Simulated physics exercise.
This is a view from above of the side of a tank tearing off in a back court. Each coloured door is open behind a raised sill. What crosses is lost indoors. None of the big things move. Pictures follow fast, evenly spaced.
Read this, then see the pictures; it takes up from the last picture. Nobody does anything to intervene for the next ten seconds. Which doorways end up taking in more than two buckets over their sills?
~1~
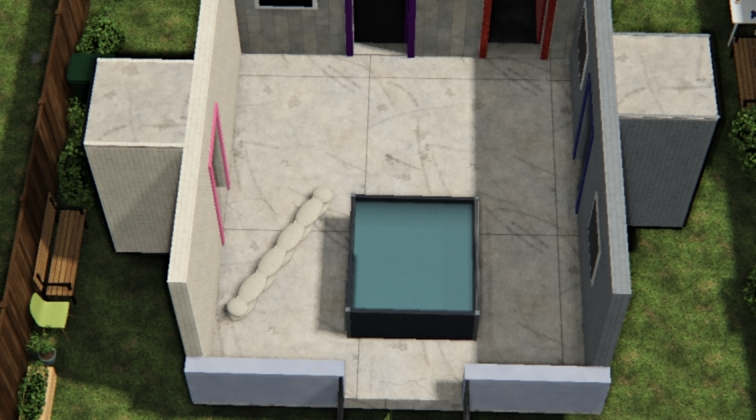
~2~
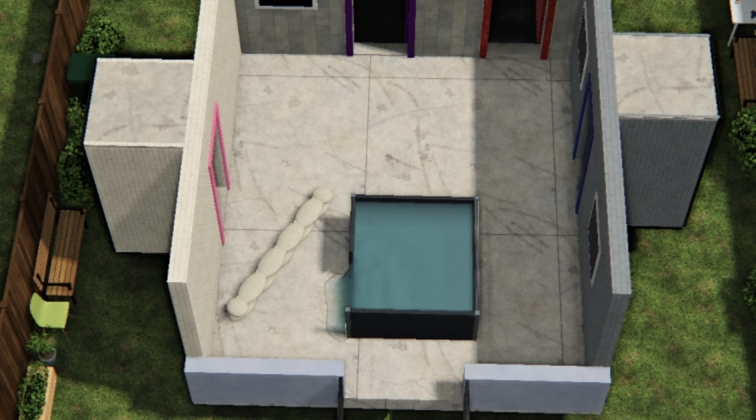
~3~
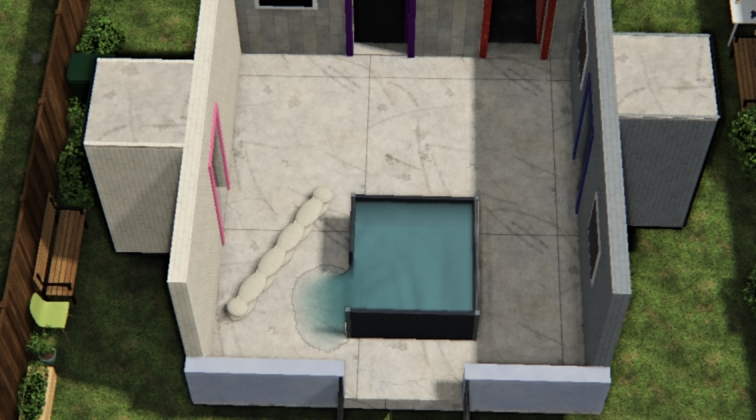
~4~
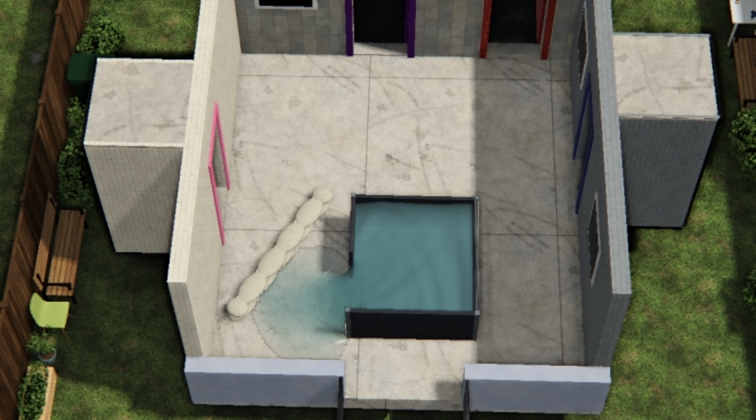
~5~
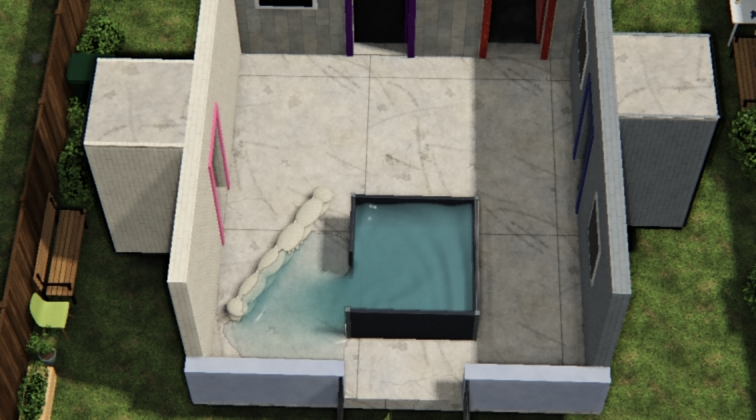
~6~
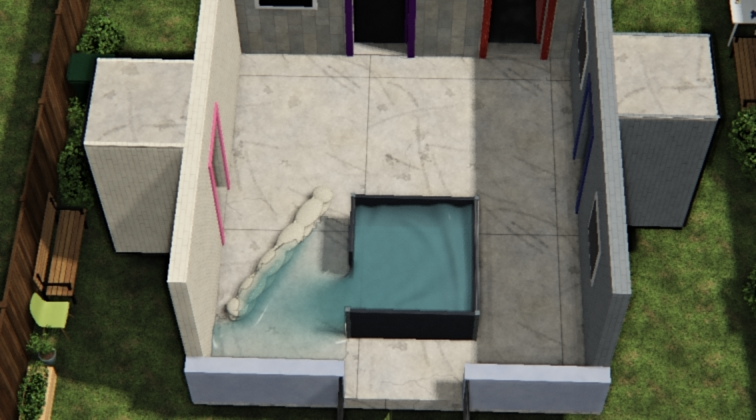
The red door takes in two or fewer, the blue door takes in two or fewer, the purple door takes in more than two, the pink door takes in two or fewer.
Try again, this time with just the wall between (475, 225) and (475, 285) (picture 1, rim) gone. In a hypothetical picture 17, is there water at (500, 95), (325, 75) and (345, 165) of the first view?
Taking the points in order: Swamped, unwetted and unwetted.
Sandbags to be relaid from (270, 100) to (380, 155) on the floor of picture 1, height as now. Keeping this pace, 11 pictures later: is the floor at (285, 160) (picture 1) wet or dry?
At that place: Submerged.
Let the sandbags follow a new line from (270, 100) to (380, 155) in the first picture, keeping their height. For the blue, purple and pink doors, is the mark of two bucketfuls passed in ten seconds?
Blue swamped, purple not swamped, pink swamped.
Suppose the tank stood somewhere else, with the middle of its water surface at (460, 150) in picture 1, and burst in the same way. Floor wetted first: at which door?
That's the pink door.
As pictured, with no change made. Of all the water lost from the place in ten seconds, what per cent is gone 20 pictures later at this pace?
Around 10 per cent.
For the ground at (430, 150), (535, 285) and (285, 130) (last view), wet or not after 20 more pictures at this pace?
One after the other: Wet, free of water, flooded.
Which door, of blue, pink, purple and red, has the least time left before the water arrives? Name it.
Result: The pink-painted one is first.
A moment on, water covers 15 % of the floor; the red door not reached, the blue door not reached, the purple door not reached, the pink door not reached.
Next, water covers 25 % of the floor; the red door not reached, the blue door not reached, the purple door not reached, the pink door wet at the sill, nothing in.
Then, water covers 55 % of the floor; the red door not reached, the blue door not reached, the purple door not reached, the pink door wet at the sill, nothing in.
Later, water covers 90 % of the floor; the red door wet at the sill, nothing in, the blue door wet at the sill, nothing in, the purple door under two buckets in, the pink door wet at the sill, nothing in.
In the end, water covers 95 % of the floor; the red door under two buckets in, the blue door wet at the sill, nothing in, the purple door over two buckets in, the pink door wet at the sill, nothing in.
